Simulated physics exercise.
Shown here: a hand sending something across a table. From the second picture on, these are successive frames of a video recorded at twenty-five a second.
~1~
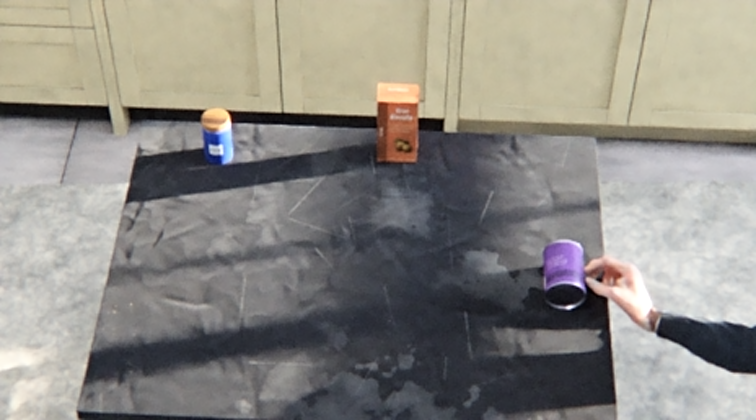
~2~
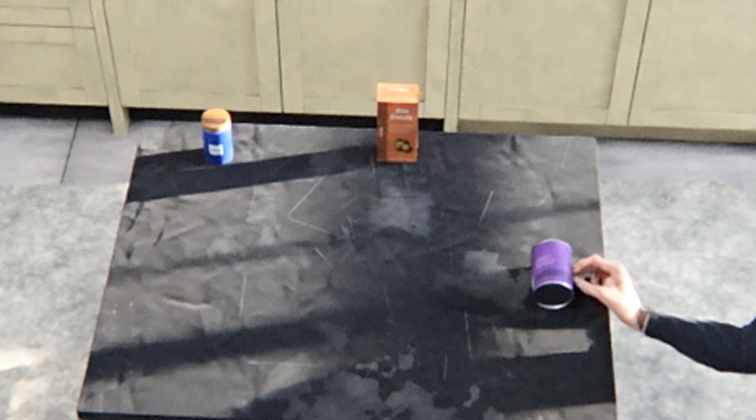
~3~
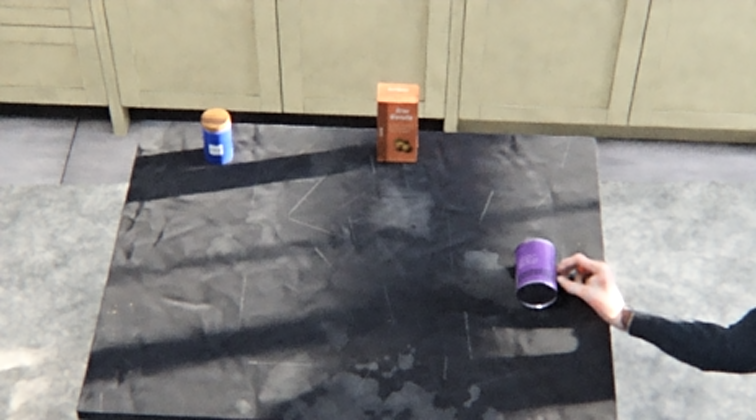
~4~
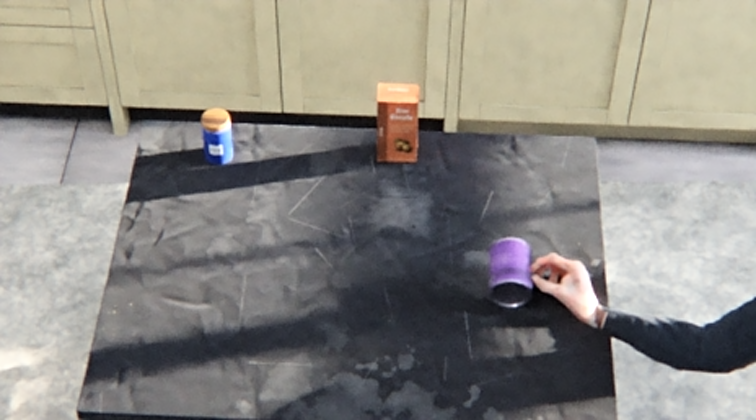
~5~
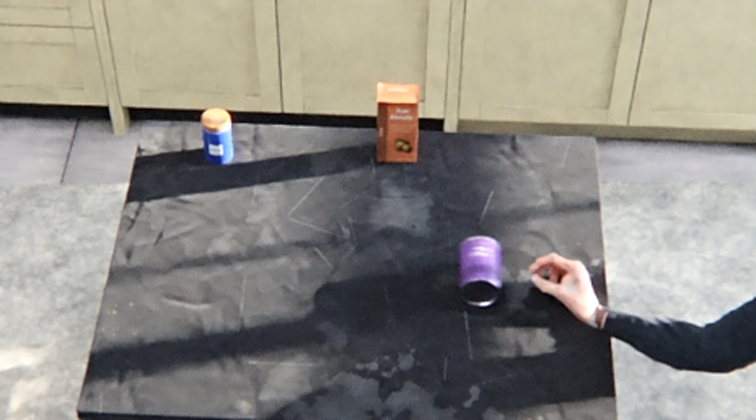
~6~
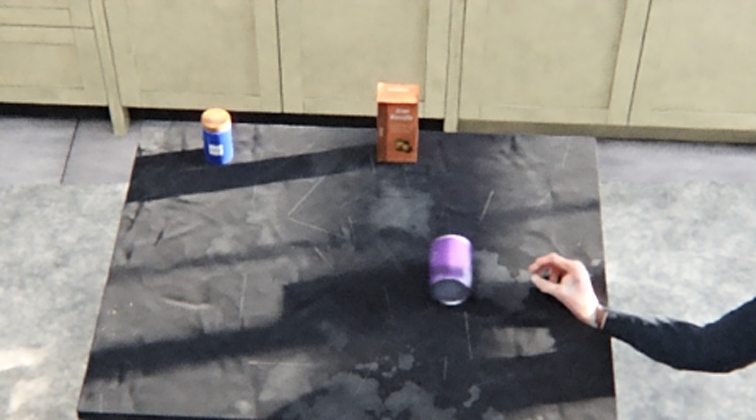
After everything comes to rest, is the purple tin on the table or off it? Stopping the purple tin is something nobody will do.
The purple tin is off the table.
Then, 0.20 s past the last view, purple tin displaced well along near (307, 264).
Then, 0.50 s past the last view, purple tin displaced well along near (109, 256).
Then, 0.70 s past the last view, purple tin now off the table.
Then, 1.00 s past the last view, things are still on the move.
Finally, off the table, purple tin.
